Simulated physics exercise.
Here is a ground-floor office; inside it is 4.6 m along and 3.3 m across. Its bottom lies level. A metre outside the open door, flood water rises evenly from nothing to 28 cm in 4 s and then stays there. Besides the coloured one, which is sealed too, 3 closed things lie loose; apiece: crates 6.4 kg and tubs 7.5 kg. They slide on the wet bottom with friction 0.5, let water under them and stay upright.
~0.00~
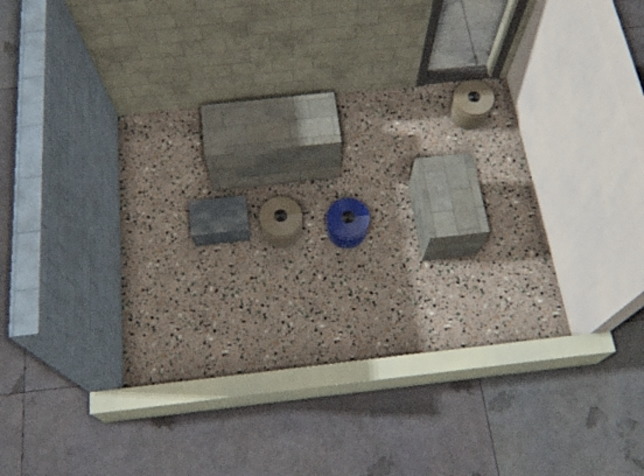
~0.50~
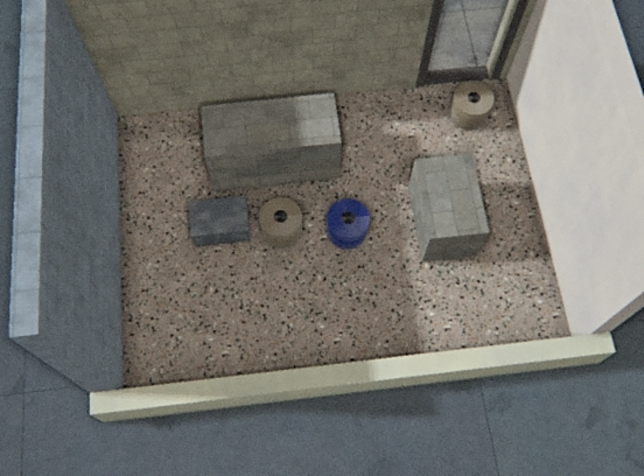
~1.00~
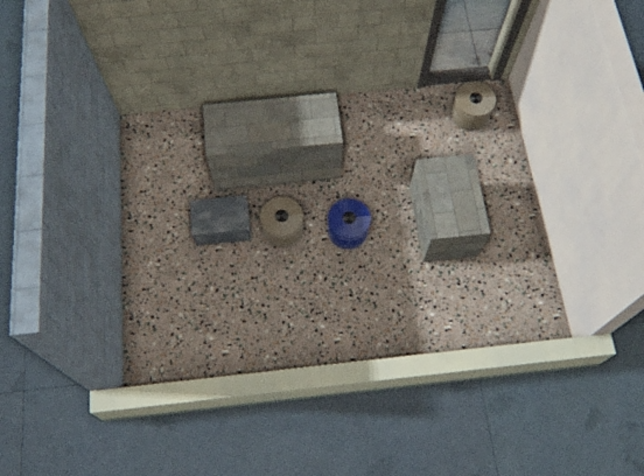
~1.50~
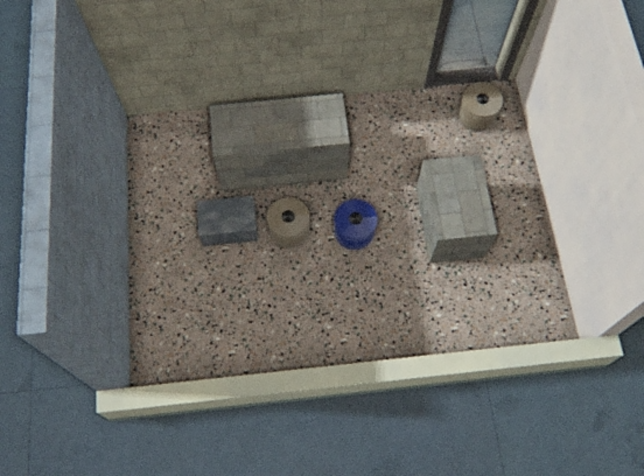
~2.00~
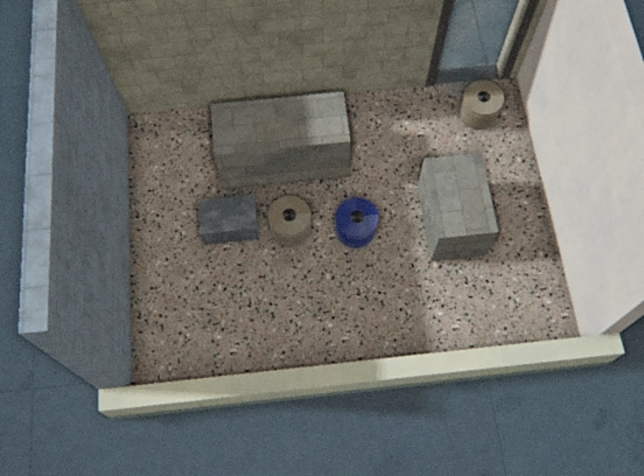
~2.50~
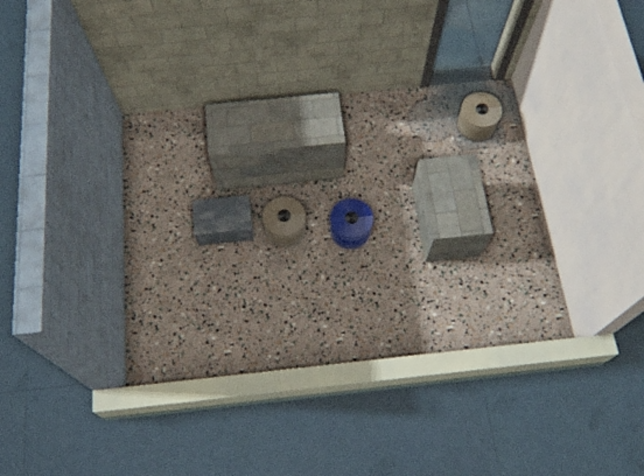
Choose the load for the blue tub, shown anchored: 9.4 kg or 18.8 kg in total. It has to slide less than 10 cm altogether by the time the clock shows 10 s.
I expect that only the higher weight holds it.
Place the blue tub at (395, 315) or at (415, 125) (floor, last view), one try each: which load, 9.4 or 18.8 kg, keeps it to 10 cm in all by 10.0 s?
In turn: Neither is enough; only the larger holds.
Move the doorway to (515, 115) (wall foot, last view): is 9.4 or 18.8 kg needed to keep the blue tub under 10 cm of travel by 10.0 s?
Then neither weight holds it.
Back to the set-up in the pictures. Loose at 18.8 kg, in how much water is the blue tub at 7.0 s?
Roughly 5 cm.
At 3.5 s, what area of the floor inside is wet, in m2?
Roughly 3.0 m2.
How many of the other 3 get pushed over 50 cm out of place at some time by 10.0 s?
I count 3.
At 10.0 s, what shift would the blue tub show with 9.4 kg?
Roughly 140 cm.
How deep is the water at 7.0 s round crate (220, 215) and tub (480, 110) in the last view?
About 2 and 6 cm.
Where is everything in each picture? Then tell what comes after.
The blue tub at (348, 217) rests on the ground; water covers 0.0 m2; 0 of 4 have shifted, in the first frame.
The blue tub at (348, 218) rests on the ground; 0.0 m2 under water; 0 of 4 have shifted, in the second frame.
The blue tub at (349, 218), on the bottom; 0.0 m2 under water; 0 of 4 have shifted, in the third frame.
The blue tub at (356, 219), on the bottom; water covers 0.0 m2; 0 of 4 have shifted, in the fourth frame.
The blue tub at (357, 217), on the bottom; water covers 0.1 m2; 0 of 4 have shifted, in the fifth frame.
The blue tub at (352, 218), on the bottom; water covers 0.6 m2; 1 of 4 have shifted, in the sixth frame.
After 3.5 s the blue tub would be 0 cm from its start with 9.4 kg and 0 cm from its start with 18.8 kg; 0 cm of water round it then.
After 4.5 s the blue tub would be 0 cm from its start with 9.4 kg and 0 cm from its start with 18.8 kg; 3 cm of water round it then.
After 7.0 s the blue tub would be 13 cm from its start with 9.4 kg and 0 cm from its start with 18.8 kg; 5 cm of water round it then.
After 10.0 s the blue tub would be 139 cm from its start with 9.4 kg and 0 cm from its start with 18.8 kg; 6 cm of water round it then.
